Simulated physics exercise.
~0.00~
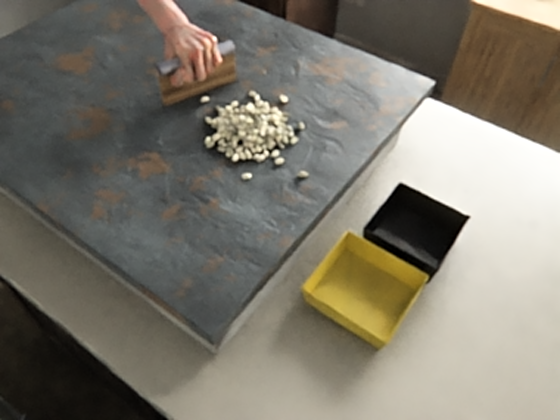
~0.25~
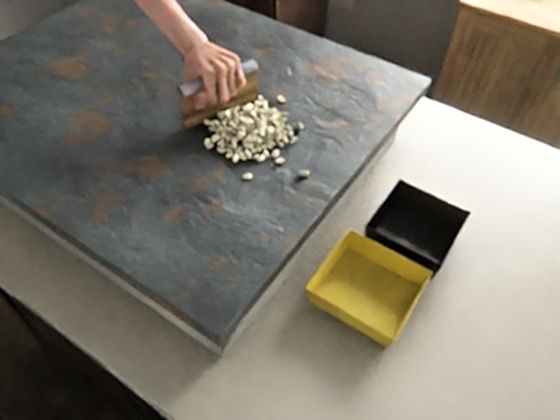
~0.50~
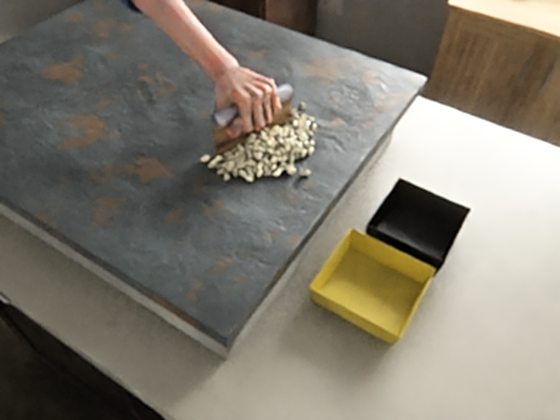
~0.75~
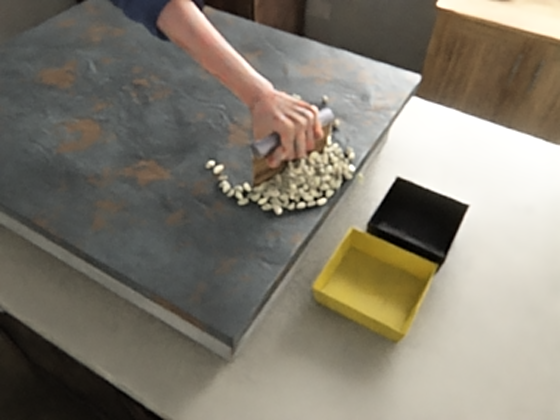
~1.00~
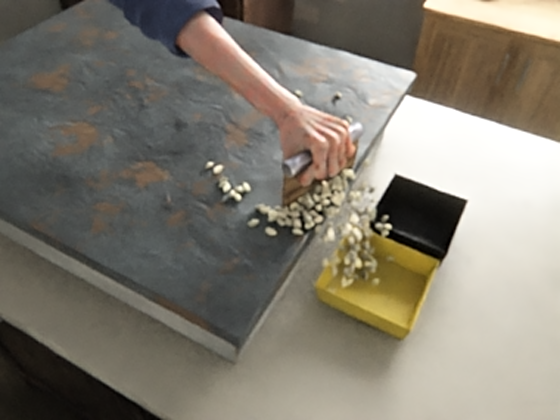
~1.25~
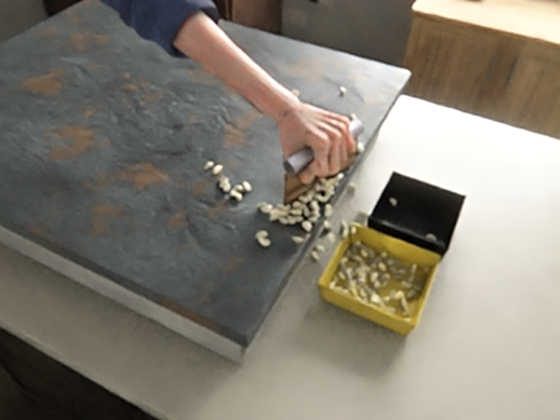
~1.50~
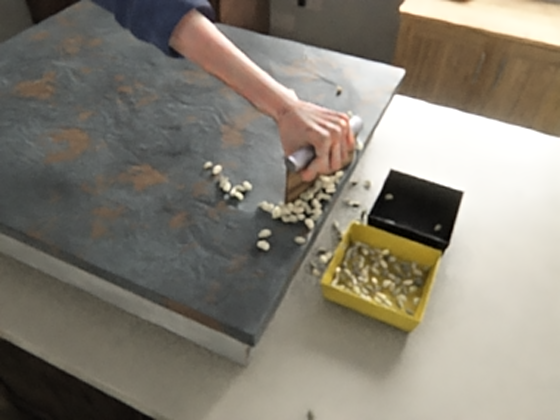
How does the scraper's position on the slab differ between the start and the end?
At the start the scraper is near the back of the slab, to the upper left of the bean pile. By the end it is farther right and lower, at the slab's right edge near the tins.
The footage shows a hand pushing a scraper through a pile of white beans, rightward and down across a dark slab, until it stops at the edge; many drop into the yellow tin beside a black one, a few miss, and many stay on the slab.
